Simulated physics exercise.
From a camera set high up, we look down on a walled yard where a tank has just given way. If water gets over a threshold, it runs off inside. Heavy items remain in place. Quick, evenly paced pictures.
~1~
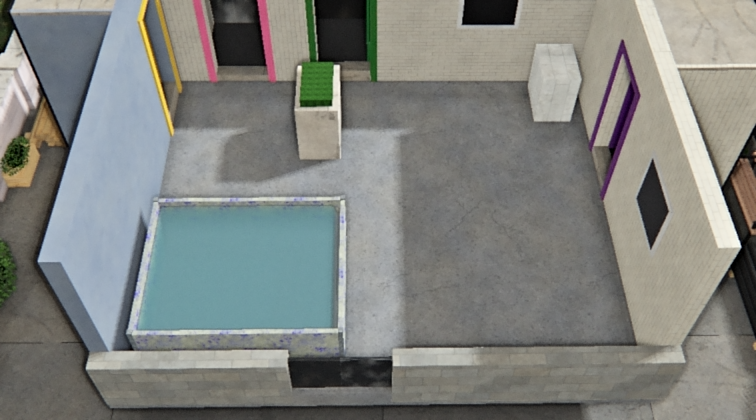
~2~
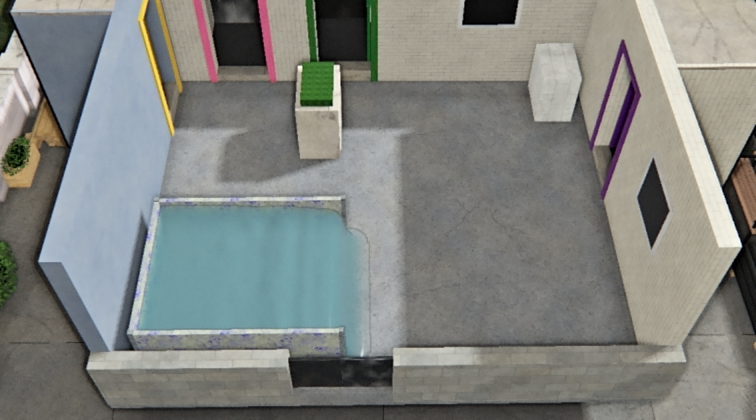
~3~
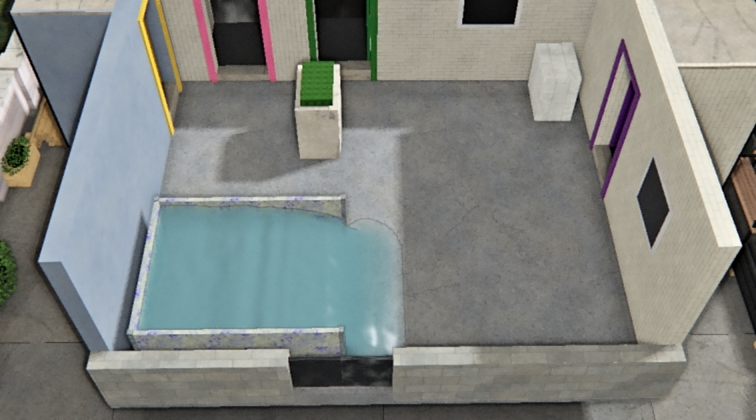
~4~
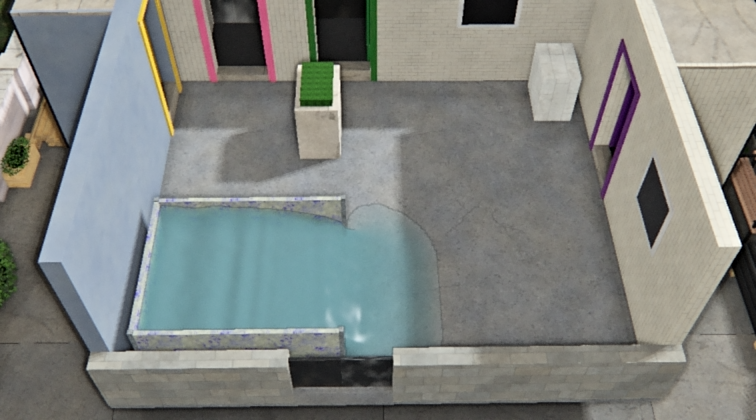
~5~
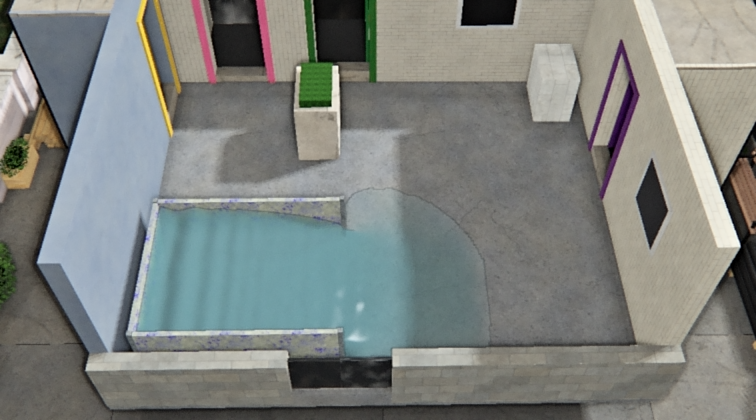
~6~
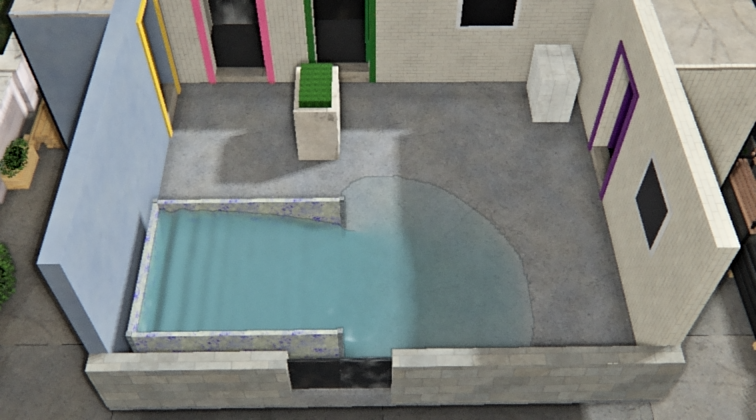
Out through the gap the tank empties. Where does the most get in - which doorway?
At the purple doorway.
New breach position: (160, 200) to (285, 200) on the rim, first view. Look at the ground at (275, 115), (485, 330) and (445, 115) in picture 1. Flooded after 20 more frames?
The first spot is soaked through, the second is left untouched and the third is soaked through.
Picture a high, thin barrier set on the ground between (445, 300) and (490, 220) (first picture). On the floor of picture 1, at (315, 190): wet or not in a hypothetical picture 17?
It would be still bare.
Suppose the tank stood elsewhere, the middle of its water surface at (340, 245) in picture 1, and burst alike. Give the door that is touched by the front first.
Answer: The door marked purple.
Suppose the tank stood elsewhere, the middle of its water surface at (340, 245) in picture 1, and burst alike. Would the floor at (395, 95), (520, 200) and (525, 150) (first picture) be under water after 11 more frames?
In the order given: Not reached, wetted and wetted.
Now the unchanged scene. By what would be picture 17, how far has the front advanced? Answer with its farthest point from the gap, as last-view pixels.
My guess would be about (573, 119).
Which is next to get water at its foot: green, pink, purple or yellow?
The purple one.
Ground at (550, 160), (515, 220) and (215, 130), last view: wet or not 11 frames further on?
The first spot is swamped, the second swamped and the third spared.
A moment on, water covers 45 % of the floor; yellow door not reached, purple door not reached, pink door not reached, green door not reached.
Next, water covers 50 % of the floor; yellow door not reached, purple door a trickle in, pink door not reached, green door not reached.
Then, water covers 55 % of the floor; yellow door not reached, purple door some in, pink door not reached, green door not reached.
Later, water covers 85 % of the floor; yellow door wet at the sill, nothing in, purple door a lot in, pink door wet at the sill, nothing in, green door wet at the sill, nothing in.
In the end, water covers 100 % of the floor; yellow door wet at the sill, nothing in, purple door a lot in, pink door wet at the sill, nothing in, green door wet at the sill, nothing in; the purple door has let in the most.
